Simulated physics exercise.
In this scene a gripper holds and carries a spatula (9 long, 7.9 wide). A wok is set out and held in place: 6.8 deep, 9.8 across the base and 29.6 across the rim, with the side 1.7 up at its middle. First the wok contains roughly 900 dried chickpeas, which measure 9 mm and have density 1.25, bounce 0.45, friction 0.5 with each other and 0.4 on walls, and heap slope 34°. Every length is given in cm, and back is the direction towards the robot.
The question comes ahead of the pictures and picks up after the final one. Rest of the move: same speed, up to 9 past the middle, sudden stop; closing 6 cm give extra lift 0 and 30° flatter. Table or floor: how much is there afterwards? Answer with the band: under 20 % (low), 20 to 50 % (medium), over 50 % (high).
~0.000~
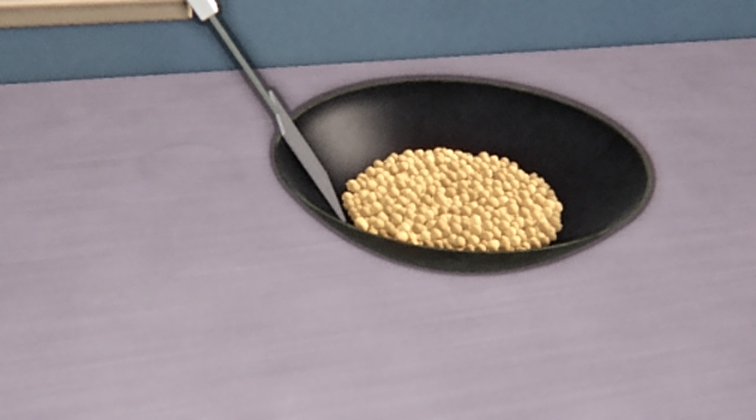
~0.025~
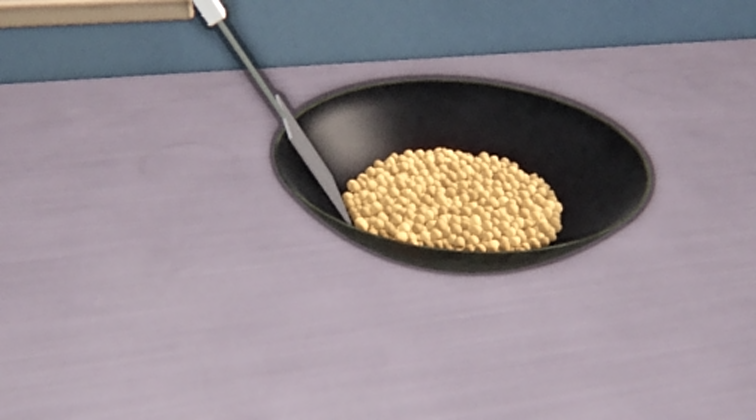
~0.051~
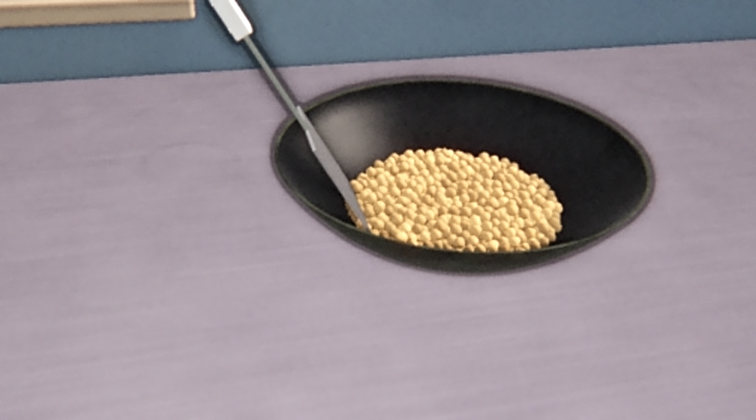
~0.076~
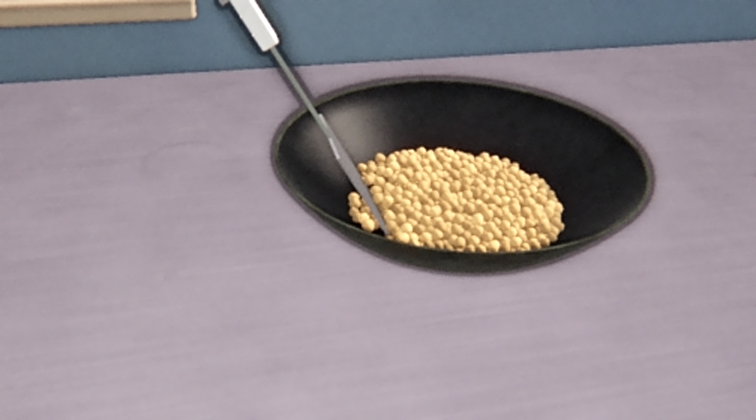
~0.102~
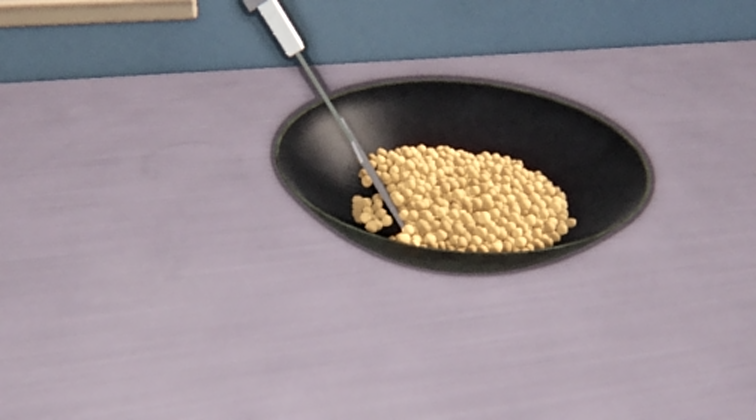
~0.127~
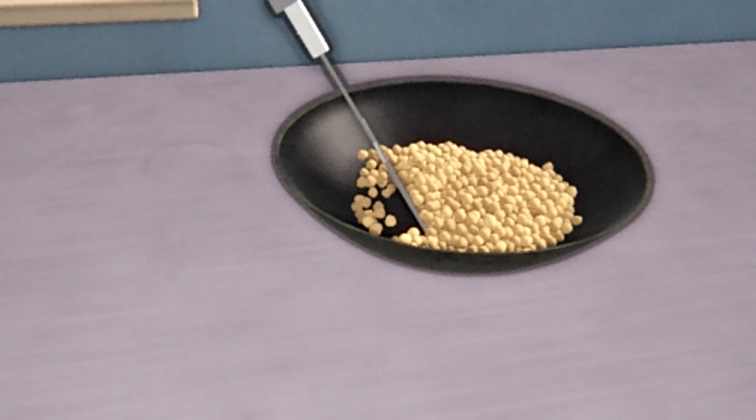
Low, under 20 %.
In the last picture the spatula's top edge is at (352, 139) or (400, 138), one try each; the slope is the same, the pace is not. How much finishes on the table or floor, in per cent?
Near 5 per cent in the first try and near 5 per cent in the second.
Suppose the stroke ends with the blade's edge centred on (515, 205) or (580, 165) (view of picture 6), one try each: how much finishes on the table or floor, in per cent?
Respectively about 0 and 20 percent end on the table or floor.
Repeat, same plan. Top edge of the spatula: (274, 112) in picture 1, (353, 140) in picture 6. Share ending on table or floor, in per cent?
Off the vessel, on the table or floor: Some 0 percent.
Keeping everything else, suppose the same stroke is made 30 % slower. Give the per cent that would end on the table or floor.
I'd reckon close to 0 per cent.
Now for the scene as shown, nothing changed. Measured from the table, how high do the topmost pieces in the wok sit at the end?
Roughly 7.5 centimetres.
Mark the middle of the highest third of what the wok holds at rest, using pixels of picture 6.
You'll find it at about (570, 161).
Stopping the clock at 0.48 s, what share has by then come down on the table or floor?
I'd put it at around 5 per cent.
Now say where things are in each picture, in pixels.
In the first picture, the spatula top edge at (276, 111), sloping 61°; upper third of the load around (455, 194), from x 350 to 555, top at y 155; 900 in the wok.
In the second picture, the spatula top edge at (283, 115), sloping 61°; upper third of the load around (455, 194), from x 350 to 555, top at y 155.
In the third picture, the spatula top edge at (306, 127), sloping 61°; upper third of the load around (454, 194), from x 350 to 555, top at y 155.
In the fourth picture, the spatula top edge at (328, 135), sloping 61°; upper third of the load around (455, 193), from x 355 to 560, top at y 155.
In the fifth picture, the spatula top edge at (351, 139), sloping 61°; upper third of the load around (462, 189), from x 360 to 570, top at y 150.
In the sixth picture, the spatula top edge at (373, 139), sloping 61°; upper third of the load around (475, 184), from x 355 to 575, top at y 145; 900 in the wok.
After 0.19 s, sloping 61°, highest piece 5 above the table; 900 in the wok.
After 0.25 s, sloping 49°, highest piece 6 above the table; 900 in the wok.
After 0.48 s, sloping 31°, highest piece 7 above the table; 848 in the wok, 45 on the table or floor, 7 on the blade or in flight.
After 1.53 s, sloping 31°, highest piece 7 above the table; 848 in the wok, 52 on the table or floor.
In the end, 848 in the wok, 52 on the table or floor. That is 6 % on the table or floor.
